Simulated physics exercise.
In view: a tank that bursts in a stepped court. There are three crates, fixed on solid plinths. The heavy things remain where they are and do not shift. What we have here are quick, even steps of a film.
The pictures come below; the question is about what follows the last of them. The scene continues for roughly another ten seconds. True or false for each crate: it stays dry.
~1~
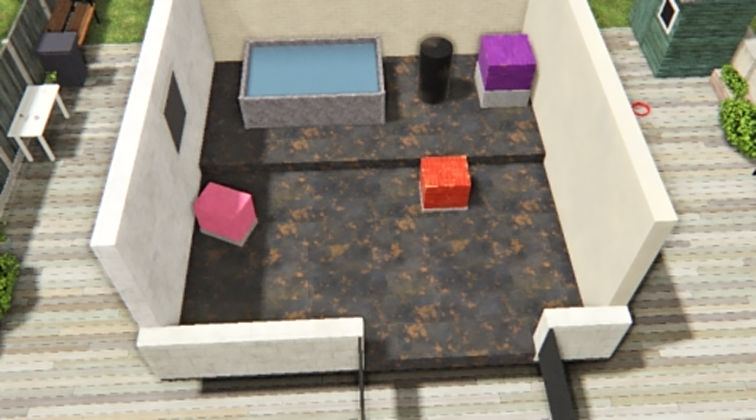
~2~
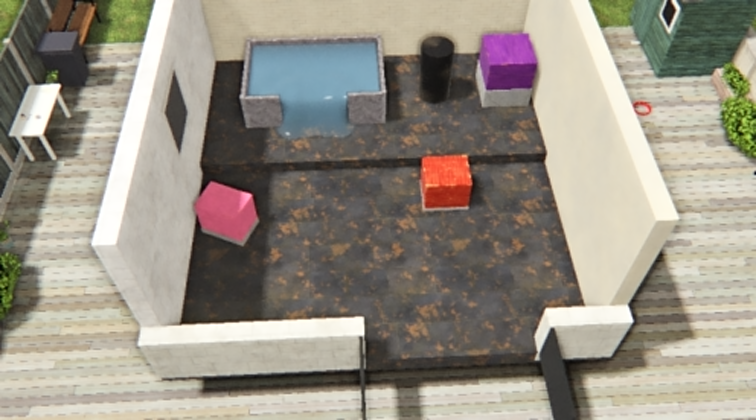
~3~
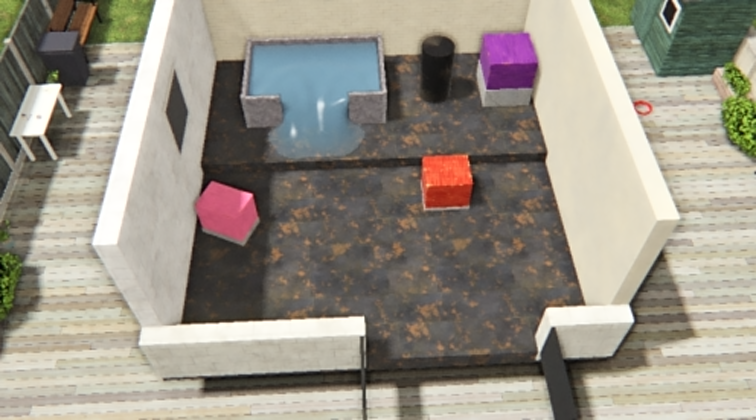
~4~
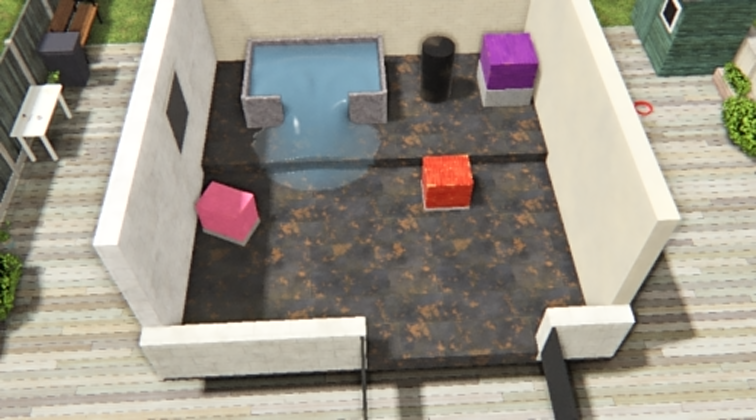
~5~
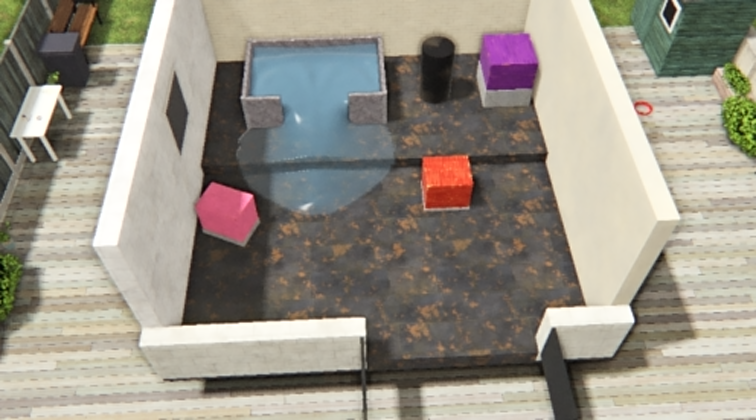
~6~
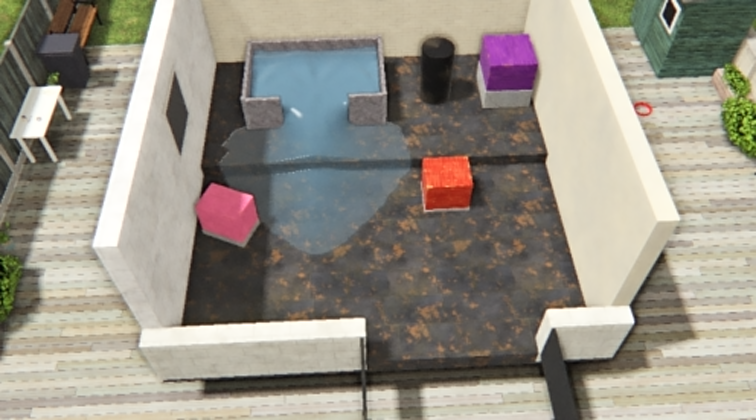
Pink crate: False, it gets wet; red crate: False, it gets wet; purple crate: True, it stays dry.
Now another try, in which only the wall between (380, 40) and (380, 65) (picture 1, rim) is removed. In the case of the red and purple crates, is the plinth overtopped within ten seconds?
I expect red goes wet while purple goes wet.
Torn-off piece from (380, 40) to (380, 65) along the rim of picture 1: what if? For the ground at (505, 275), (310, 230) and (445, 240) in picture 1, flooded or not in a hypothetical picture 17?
One by one, they turn out not soaked, not soaked and not soaked.
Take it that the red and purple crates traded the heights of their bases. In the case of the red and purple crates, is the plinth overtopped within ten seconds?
After the swap, red avoids the flood while purple avoids the flood.
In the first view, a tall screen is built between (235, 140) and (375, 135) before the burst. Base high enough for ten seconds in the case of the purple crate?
Purple crate: Left dry.
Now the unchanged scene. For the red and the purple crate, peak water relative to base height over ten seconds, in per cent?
200 and 0 per cent, in that order.
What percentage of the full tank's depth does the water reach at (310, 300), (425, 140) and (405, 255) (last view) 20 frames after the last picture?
At the three places, in the order asked: Around 14, 0 and 4 per cent.
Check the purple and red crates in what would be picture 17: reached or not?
By then the purple crate has stayed dry and the red crate has been hit.
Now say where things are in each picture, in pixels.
In the first frame, the open tank at (313, 70) is whole and still.
In the second frame, water pours out at (316, 115) and has run to (282, 130).
In the third frame, the front is at (281, 151), out from the gap at (316, 116).
In the fourth frame, water pours out at (317, 116) and has run to (301, 187).
In the fifth frame, water pours out at (316, 116) and has run to (304, 212).
In the sixth frame, water pours out at (316, 117) and has run to (315, 250).
A moment on, water covers 35 % of the floor; the pink crate water round its plinth, the red crate water round its plinth, the purple crate not reached.
Next, water covers 50 % of the floor; the pink crate water round its plinth, the red crate water round its plinth, the purple crate not reached.
Then, water covers 55 % of the floor; the pink crate water round its plinth, the red crate water round its plinth, the purple crate not reached.
Later, water covers 60 % of the floor; the pink crate water round its plinth, the red crate water round its plinth, the purple crate not reached.
In the end, water covers 70 % of the floor; the pink crate was topped, the red crate was topped, the purple crate stayed above the water.
